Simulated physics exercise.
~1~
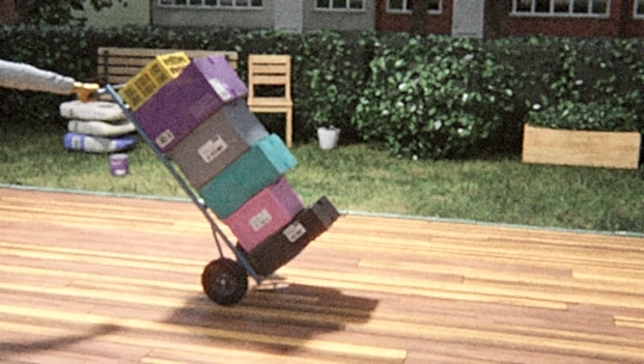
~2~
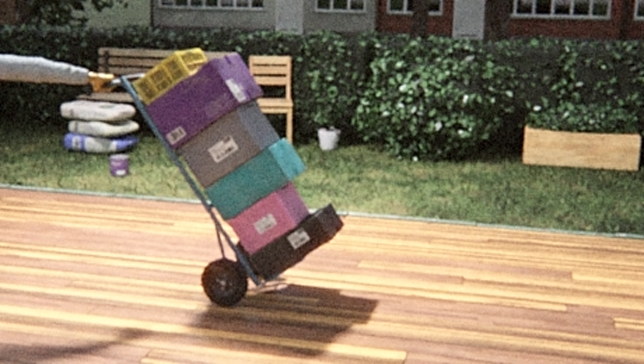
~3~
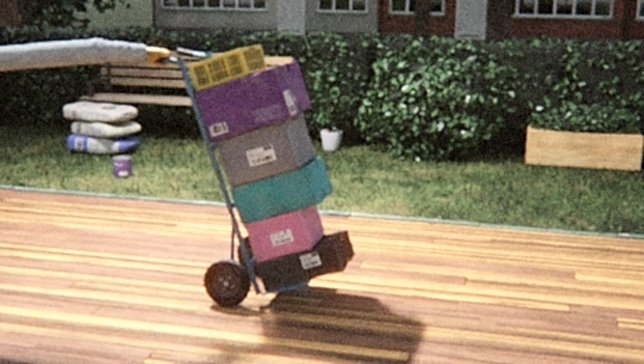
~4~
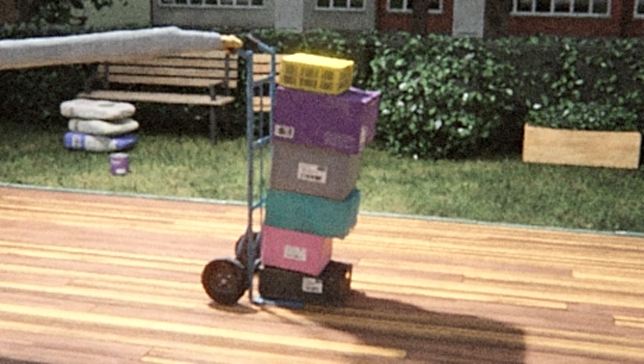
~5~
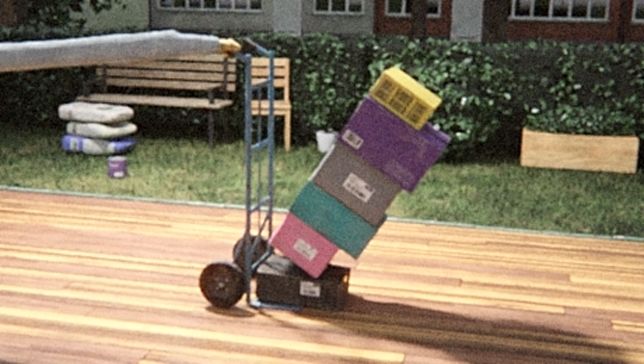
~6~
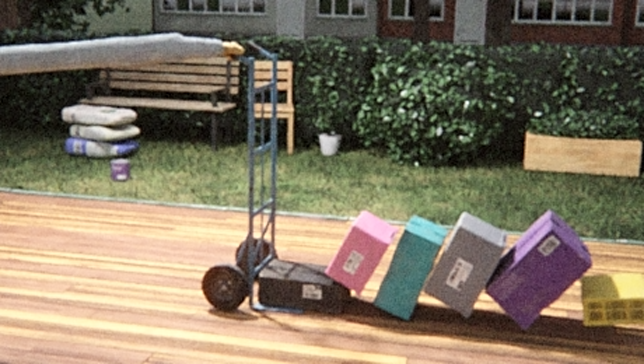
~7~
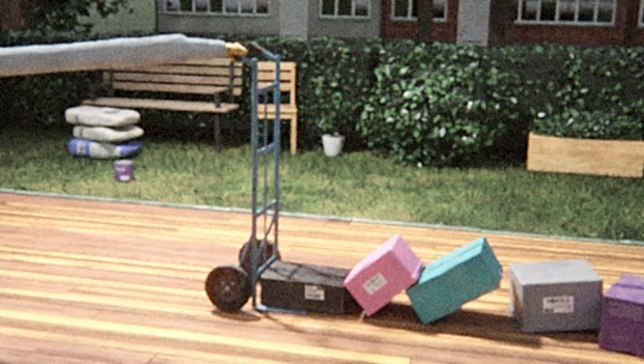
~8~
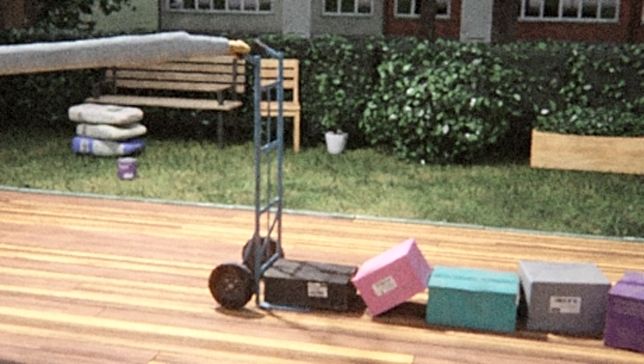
Hand truck swinging upright on a wooden deck under a sleeved arm, its stacked boxes toppling right, only the black one staying aboard.
